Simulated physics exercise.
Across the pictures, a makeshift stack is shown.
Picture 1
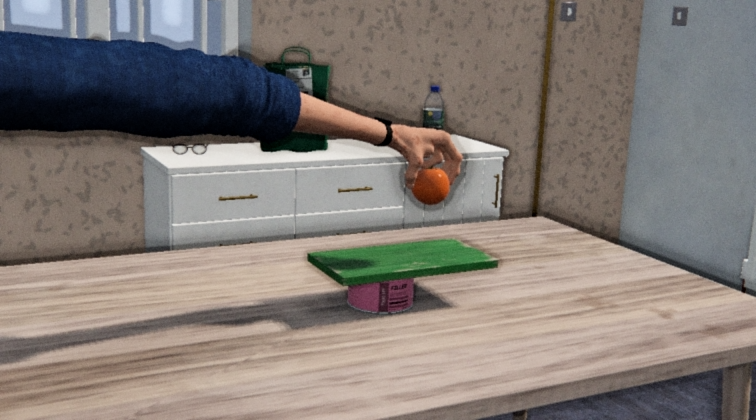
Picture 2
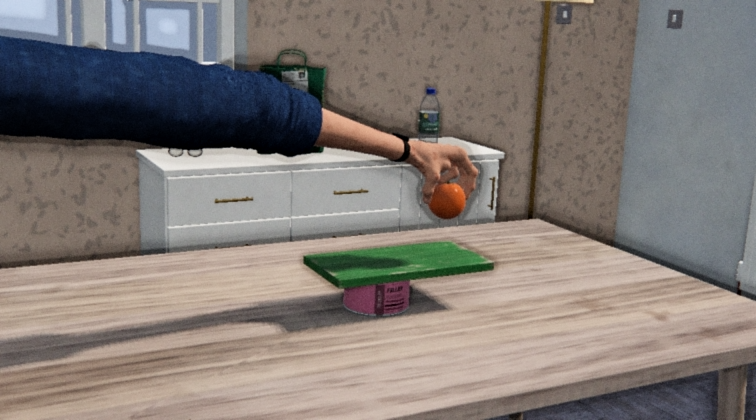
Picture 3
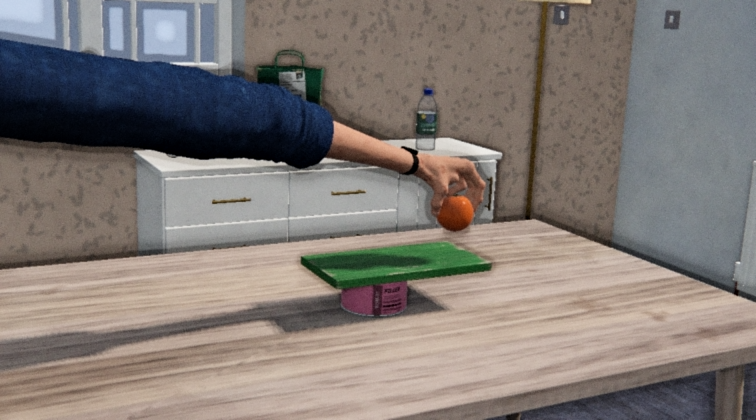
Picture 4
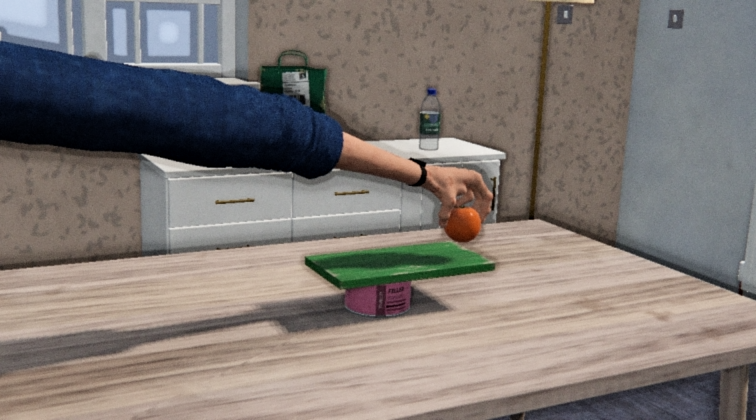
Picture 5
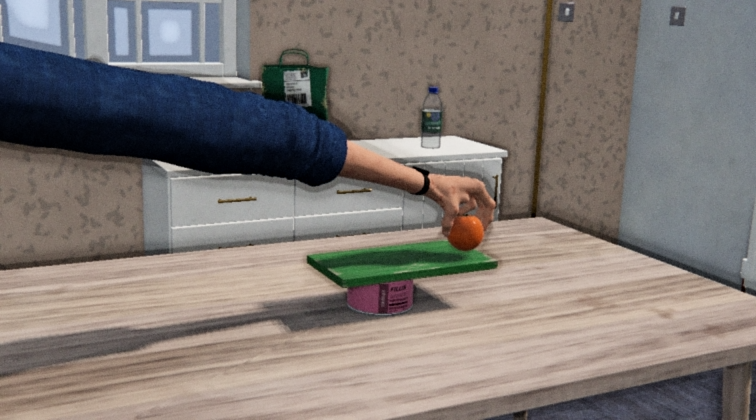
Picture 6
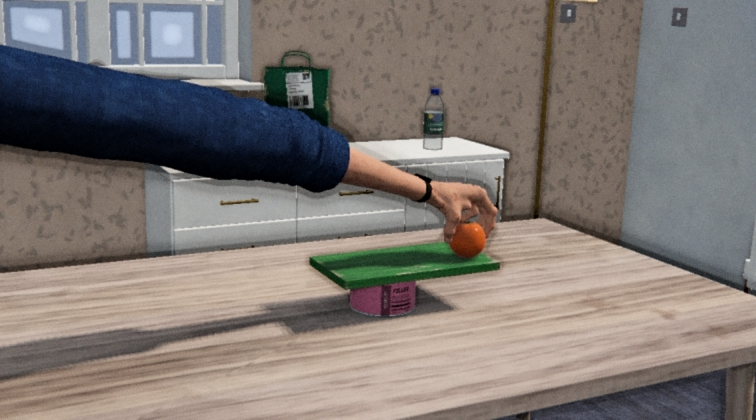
The clip opens on a hand holding an orange tomato above a green board, which rests on a pink tin on a wooden table. The arm reaches from the left and lowers the tomato, moving slightly right, until it is at the board's right end, still in the hand's grip.
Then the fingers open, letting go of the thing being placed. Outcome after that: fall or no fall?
Fall.
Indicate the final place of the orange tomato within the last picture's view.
At about (513, 278).
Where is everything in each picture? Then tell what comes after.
In the first frame, on its way; orange tomato (430, 186); green board (403, 260).
In the second frame, on its way; orange tomato (447, 200); green board (399, 263).
In the third frame, on its way; orange tomato (455, 212); green board (397, 263).
In the fourth frame, on its way; orange tomato (462, 224); green board (400, 263).
In the fifth frame, on its way; orange tomato (465, 233); green board (402, 262).
In the sixth frame, in place under the hand; orange tomato (467, 239); green board (405, 263).
Then, 0.40 s on from there, orange tomato now fallen; green board turned 18° from how it was put.
Then, 0.60 s on from there, green board turned 28° from how it was put.
Then, 0.70 s on from there, green board turned 27° from how it was put.
Then, 0.90 s on from there, green board turned 23° from how it was put.
In the end, fallen, orange tomato; moved from the start, green board; pink tub unmoved. At the end, from the last picture's camera, orange tomato near (513, 278). The stack comes apart.
